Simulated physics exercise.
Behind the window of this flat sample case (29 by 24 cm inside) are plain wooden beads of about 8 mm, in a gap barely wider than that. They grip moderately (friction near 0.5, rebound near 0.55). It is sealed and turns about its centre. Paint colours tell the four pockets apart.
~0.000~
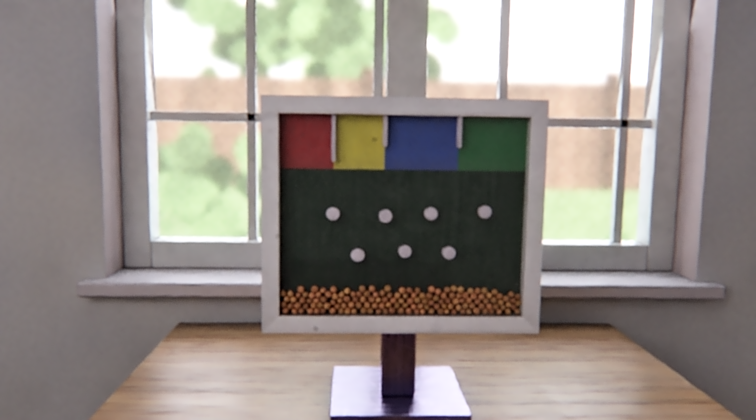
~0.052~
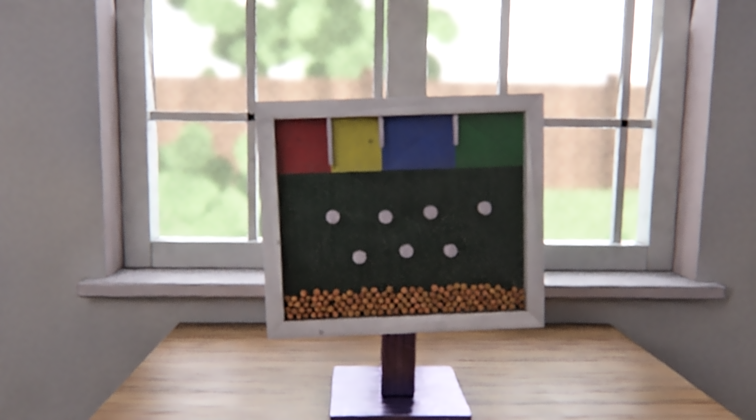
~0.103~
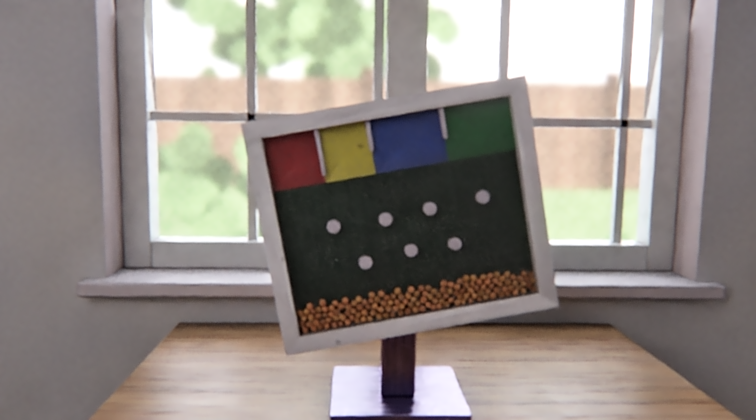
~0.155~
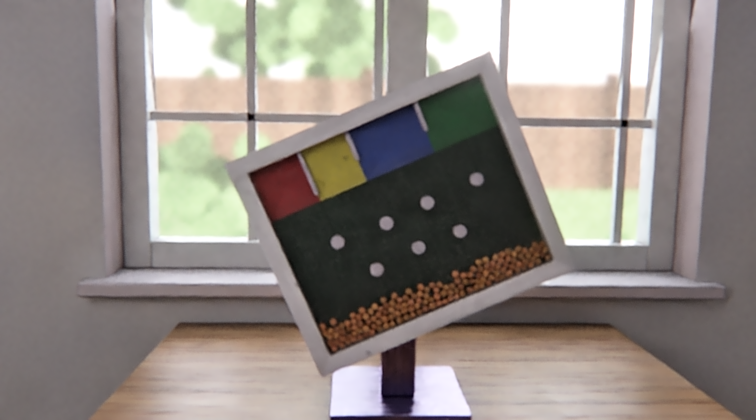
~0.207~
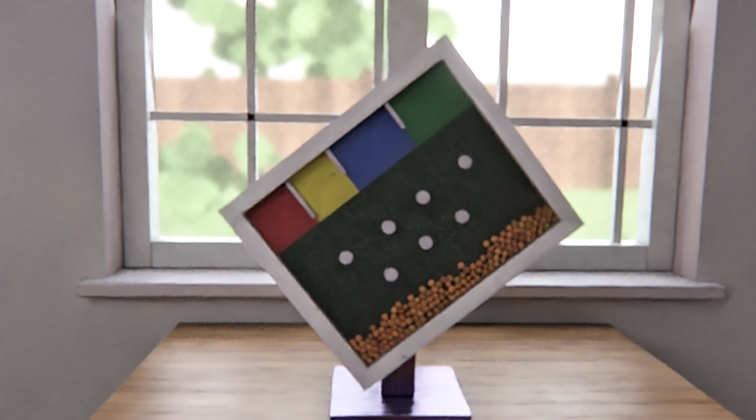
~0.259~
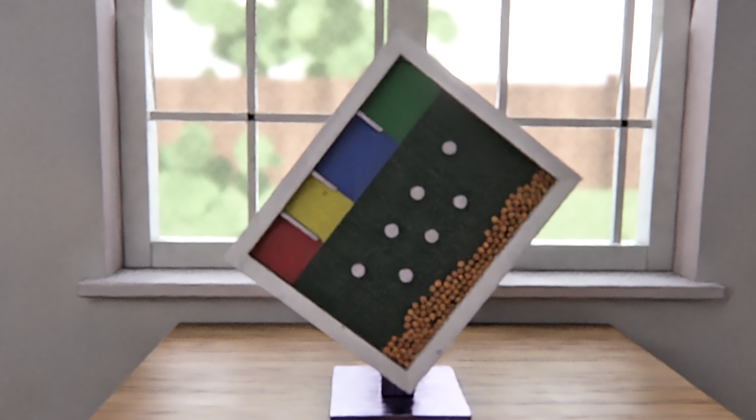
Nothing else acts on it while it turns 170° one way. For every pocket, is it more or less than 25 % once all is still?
Red pocket more, blue pocket less, green pocket less, yellow pocket more than 25 %.
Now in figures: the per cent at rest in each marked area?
Red pocket: 40; blue pocket: 10; green pocket: 0; yellow pocket: 30.
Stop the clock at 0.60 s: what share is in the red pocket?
About 25 per cent.
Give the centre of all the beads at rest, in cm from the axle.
About 7 cm right and 9 cm below.
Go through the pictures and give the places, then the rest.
In the first picture, level; about 150 beads; beads centred (402, 302); top one (454, 289); red (307, 141), blue (422, 143), green (493, 144), yellow (359, 142).
In the second picture, turned 3° anticlockwise; beads centred (406, 301); top one (457, 286); 7 fixed pegs, one at (360, 257).
In the third picture, turned 11° anticlockwise; beads centred (416, 300); top one (524, 274); wall ends (324, 173), (372, 149), (445, 137).
In the fourth picture, turned 24° anticlockwise; beads centred (433, 296); top one (542, 244).
In the fifth picture, turned 38° anticlockwise; beads centred (450, 287); top one (546, 208).
In the sixth picture, turned 53° anticlockwise; beads centred (465, 274); top one (542, 174); red (286, 248), blue (355, 158), green (400, 100), yellow (318, 207).
By 0.43 s, it stands 101° anticlockwise; the beads' middle is 9 cm right of and 4 cm below the centre; nothing in the marked areas.
By 0.60 s, it stands 149° anticlockwise; the beads' middle is 8 cm right of and 5 cm below the centre; red 25 %.
By 0.74 s, it stands 170° anticlockwise; the beads' middle is 9 cm right of and 7 cm below the centre; red 40 %, blue 5 %, yellow 10 %.
All still by 1.8 s, it stands 170° anticlockwise; red 40 %, blue 10 %, green 0 %, yellow 30 %, elsewhere 20 %.
